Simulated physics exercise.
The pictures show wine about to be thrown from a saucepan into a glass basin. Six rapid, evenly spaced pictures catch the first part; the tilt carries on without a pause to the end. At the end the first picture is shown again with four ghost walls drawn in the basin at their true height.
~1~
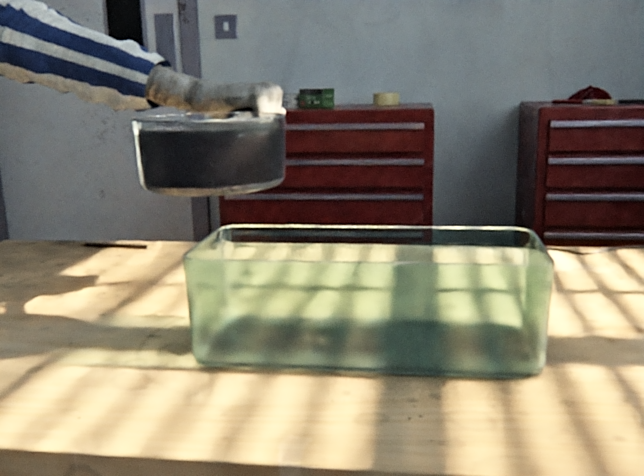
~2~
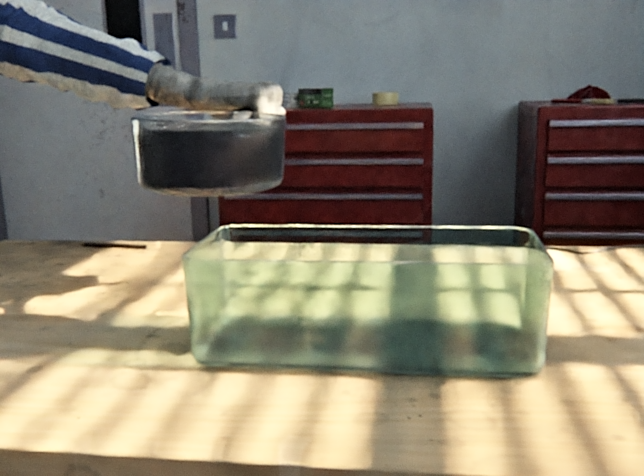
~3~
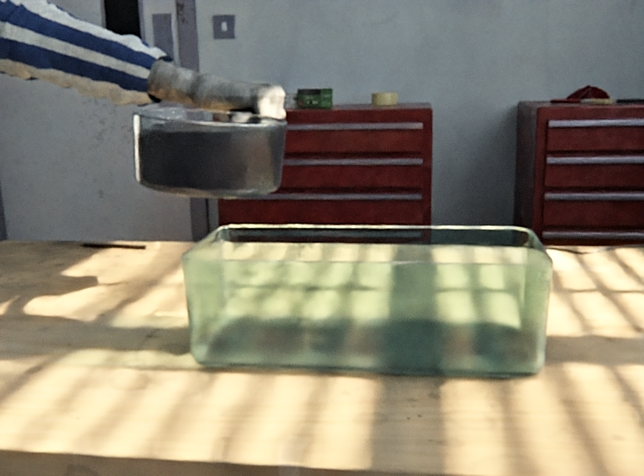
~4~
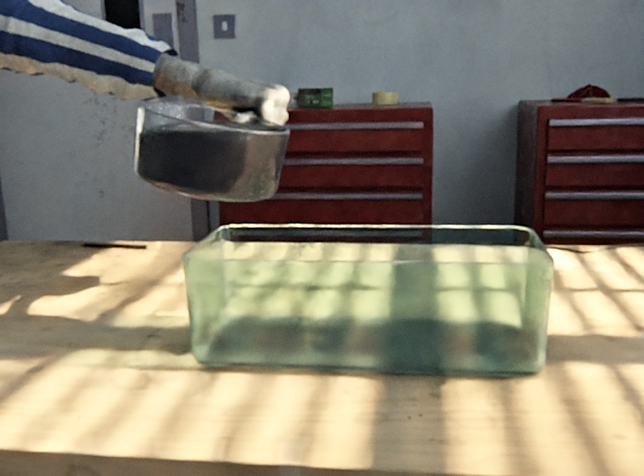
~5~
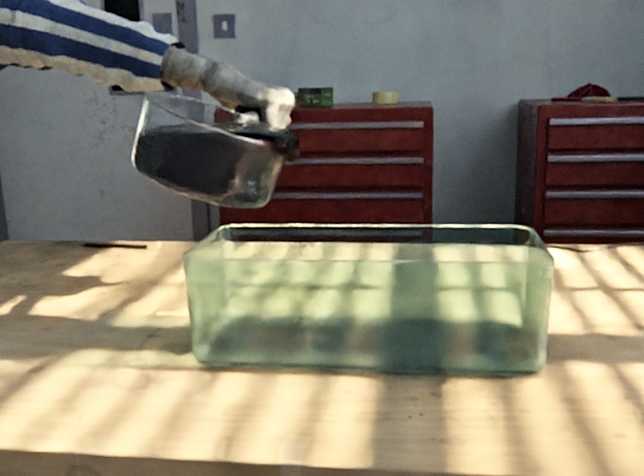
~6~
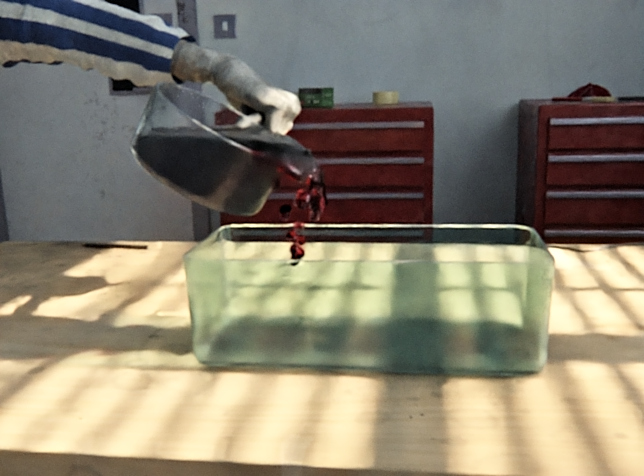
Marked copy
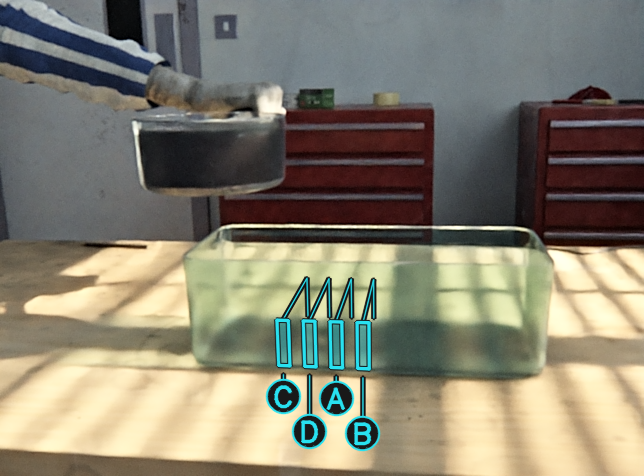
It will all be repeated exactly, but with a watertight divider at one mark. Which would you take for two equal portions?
A beats the others.
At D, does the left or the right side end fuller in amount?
The right one.
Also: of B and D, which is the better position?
The answer is D.
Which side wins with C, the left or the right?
The right side.
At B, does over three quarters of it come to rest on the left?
Yes.
On the marked copy, A at (336, 376); B at (362, 377); C at (283, 374); D at (309, 375).
If A is chosen, about 49 % ends left of the wall and 50 % right of it.
If B is chosen, about 83 % ends left of the wall and 16 % right of it.
If C is chosen, about 16 % ends left of the wall and 83 % right of it.
If D is chosen, about 29 % ends left of the wall and 70 % right of it.
